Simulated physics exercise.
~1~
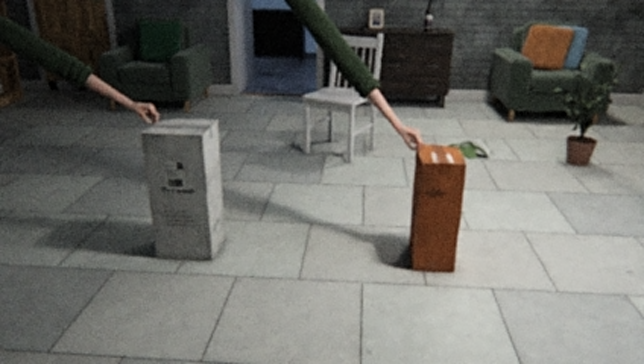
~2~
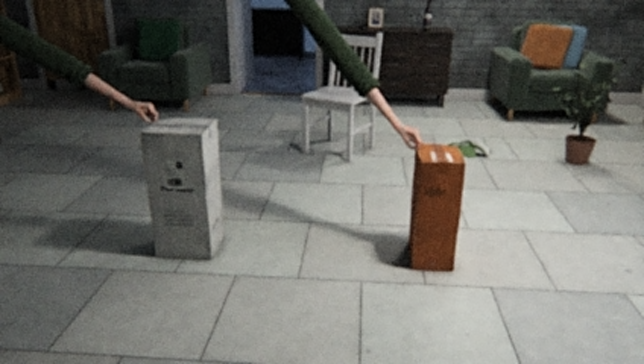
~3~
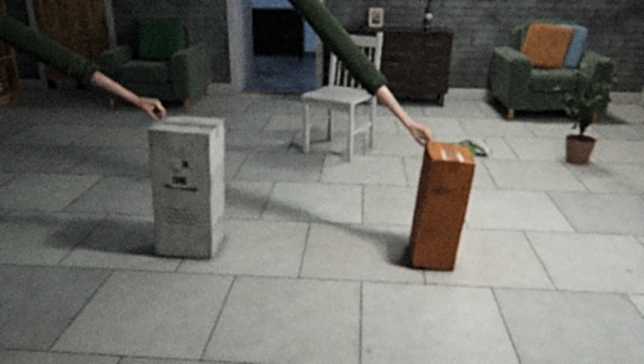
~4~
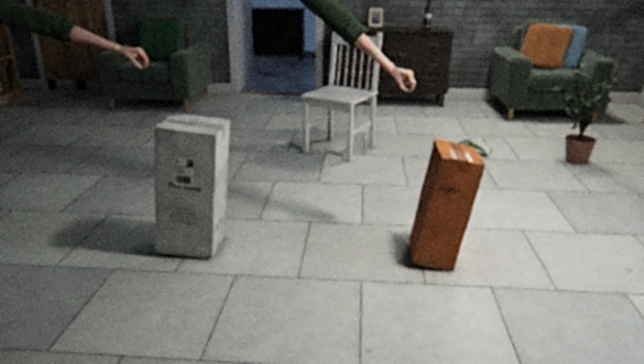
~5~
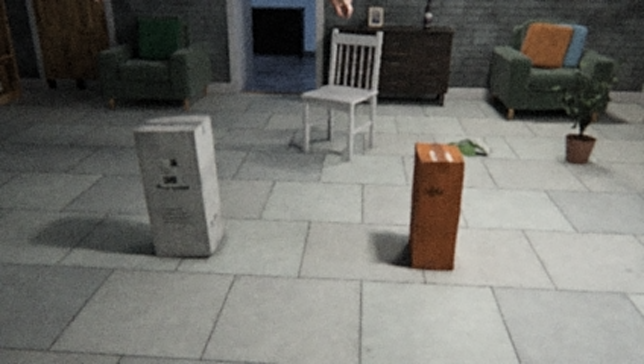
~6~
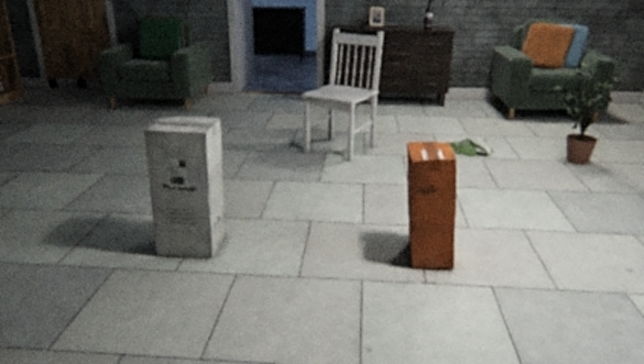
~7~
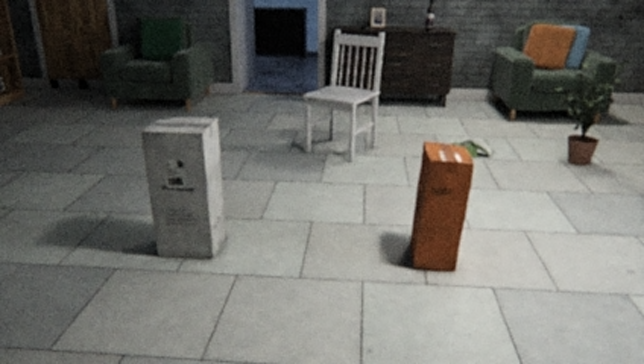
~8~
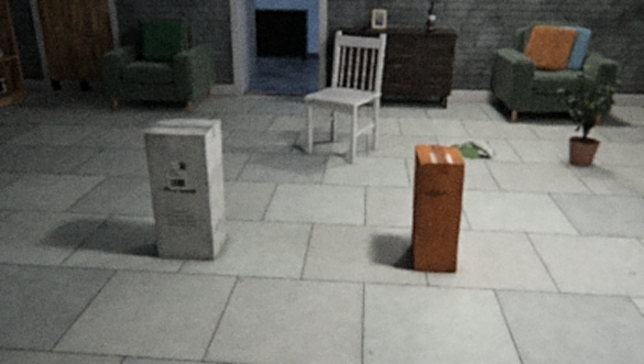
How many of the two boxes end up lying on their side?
None of them do. Both the white parcel and the orange box are standing upright at the end.
